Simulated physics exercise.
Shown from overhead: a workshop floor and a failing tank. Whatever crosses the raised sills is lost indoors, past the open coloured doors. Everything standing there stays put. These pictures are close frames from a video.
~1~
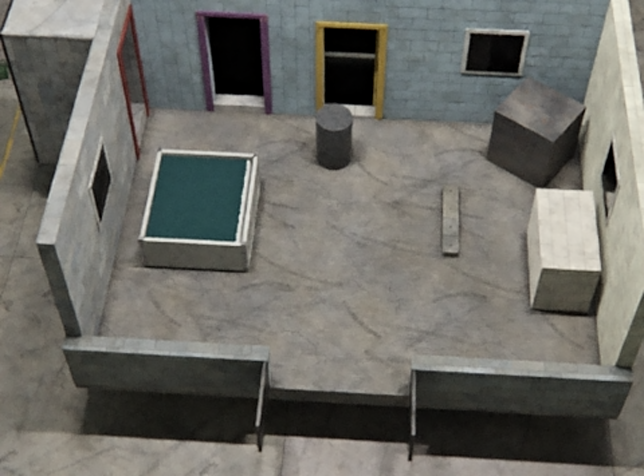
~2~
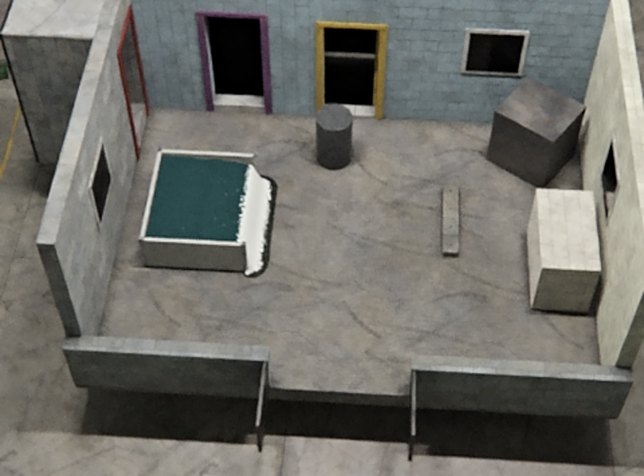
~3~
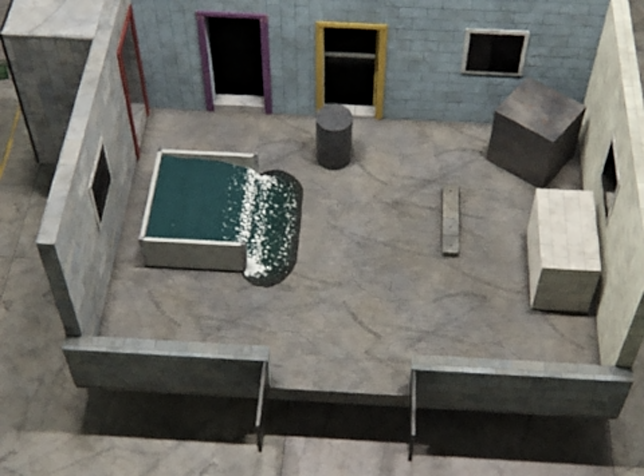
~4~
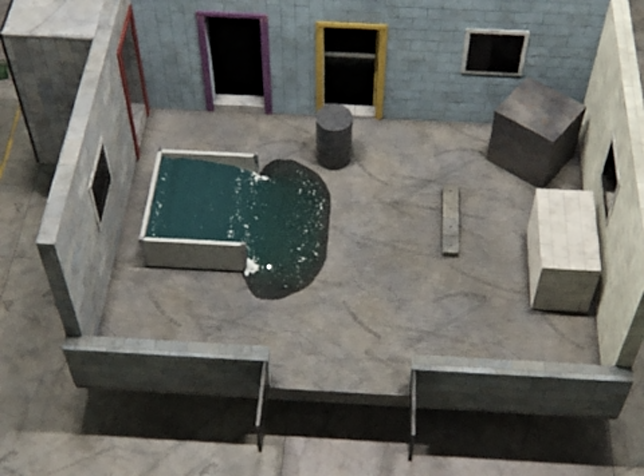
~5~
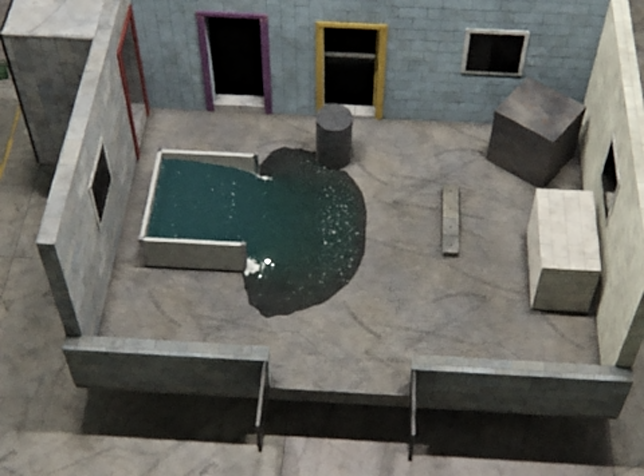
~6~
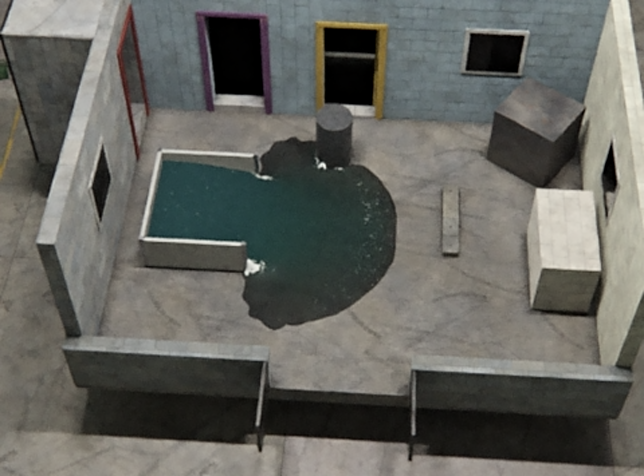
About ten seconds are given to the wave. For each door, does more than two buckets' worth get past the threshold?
The yellow door does not surpass two buckets; the purple door does not surpass two buckets; the red door does not surpass two buckets.
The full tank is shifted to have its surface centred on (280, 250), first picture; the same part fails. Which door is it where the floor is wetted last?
It is the one in red.
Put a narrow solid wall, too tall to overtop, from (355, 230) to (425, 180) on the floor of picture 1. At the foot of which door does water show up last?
My answer is the door marked red.
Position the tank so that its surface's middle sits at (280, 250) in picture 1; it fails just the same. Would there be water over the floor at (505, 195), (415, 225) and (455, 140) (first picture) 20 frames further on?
Going through the three places: In the spill, in the spill, in the spill.
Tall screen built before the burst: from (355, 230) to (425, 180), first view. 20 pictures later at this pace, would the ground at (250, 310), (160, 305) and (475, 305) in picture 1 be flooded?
Spared, spared, then submerged.
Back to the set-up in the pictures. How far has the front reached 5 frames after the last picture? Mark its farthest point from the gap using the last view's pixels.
The farthest point of the front sits at (519, 277).
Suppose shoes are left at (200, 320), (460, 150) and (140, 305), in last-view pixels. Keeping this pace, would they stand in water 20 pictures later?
First spot not wet, second inundated, third not wet.
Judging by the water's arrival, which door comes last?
My pick is the one in red.
A moment on, water covers 40 % of the floor; the yellow door not reached, the purple door not reached, the red door not reached.
Next, water covers 55 % of the floor; the yellow door wet at the sill, nothing in, the purple door not reached, the red door not reached.
Then, water covers 65 % of the floor; the yellow door under two buckets in, the purple door wet at the sill, nothing in, the red door not reached.
Later, water covers 65 % of the floor; the yellow door under two buckets in, the purple door wet at the sill, nothing in, the red door wet at the sill, nothing in.
In the end, water covers 95 % of the floor; the yellow door under two buckets in, the purple door wet at the sill, nothing in, the red door wet at the sill, nothing in.
